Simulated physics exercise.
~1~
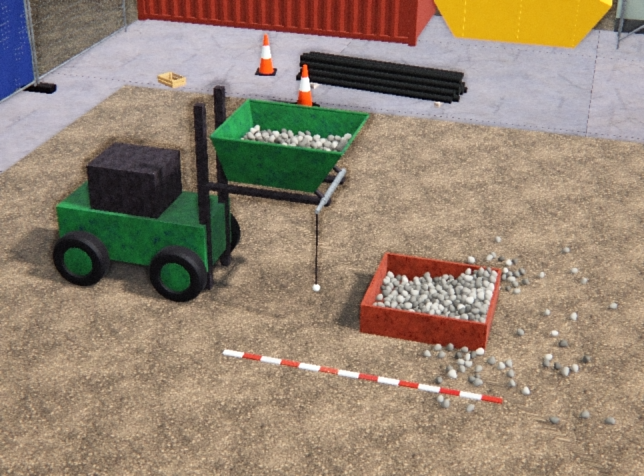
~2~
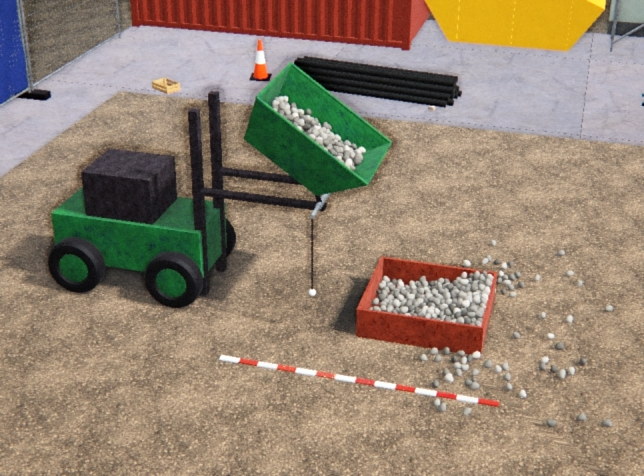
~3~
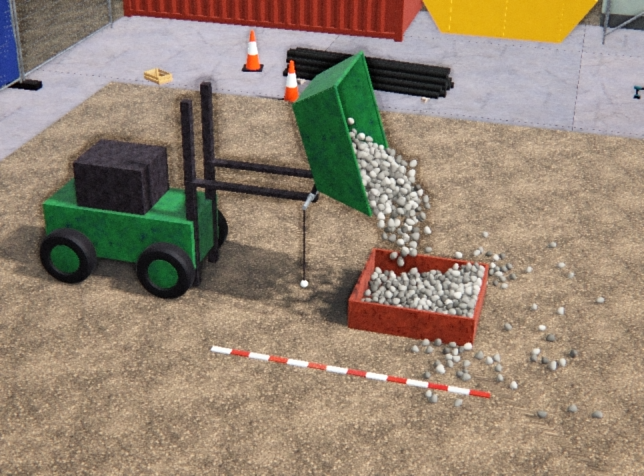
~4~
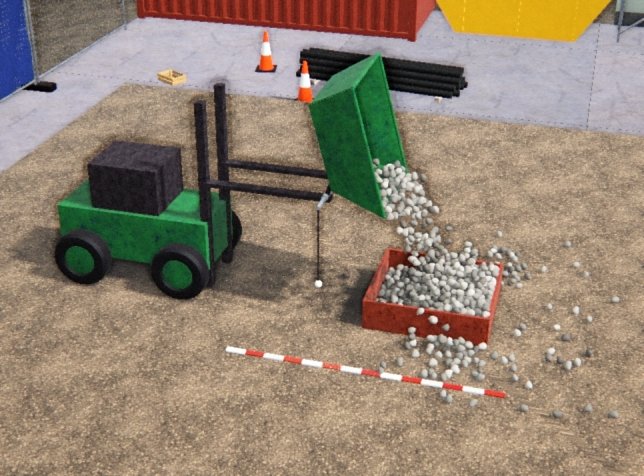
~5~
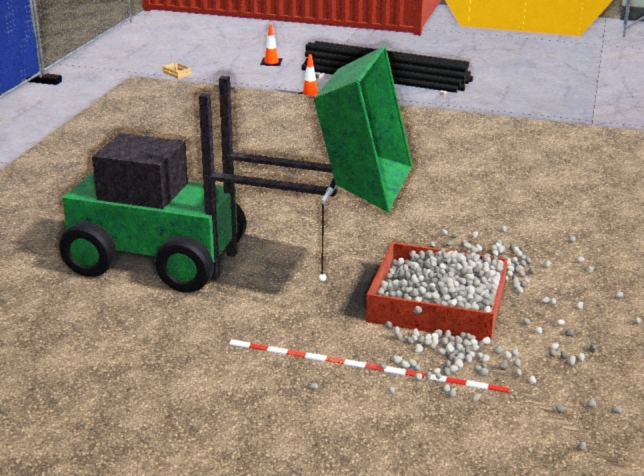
At the start, a green fork truck holds a green skip of pale stones up and level, near a red bin already heaped with stones, with more scattered on the sandy ground to its right and in front. The skip begins to tip to the right, its stones still inside. It tilts steeply, and the stones pour over its lower edge into the bin. The stream thins while the skip stays steeply tipped, and some stones land outside. In the end the skip hangs empty, the bin is piled fuller, and loose stones lie around it.
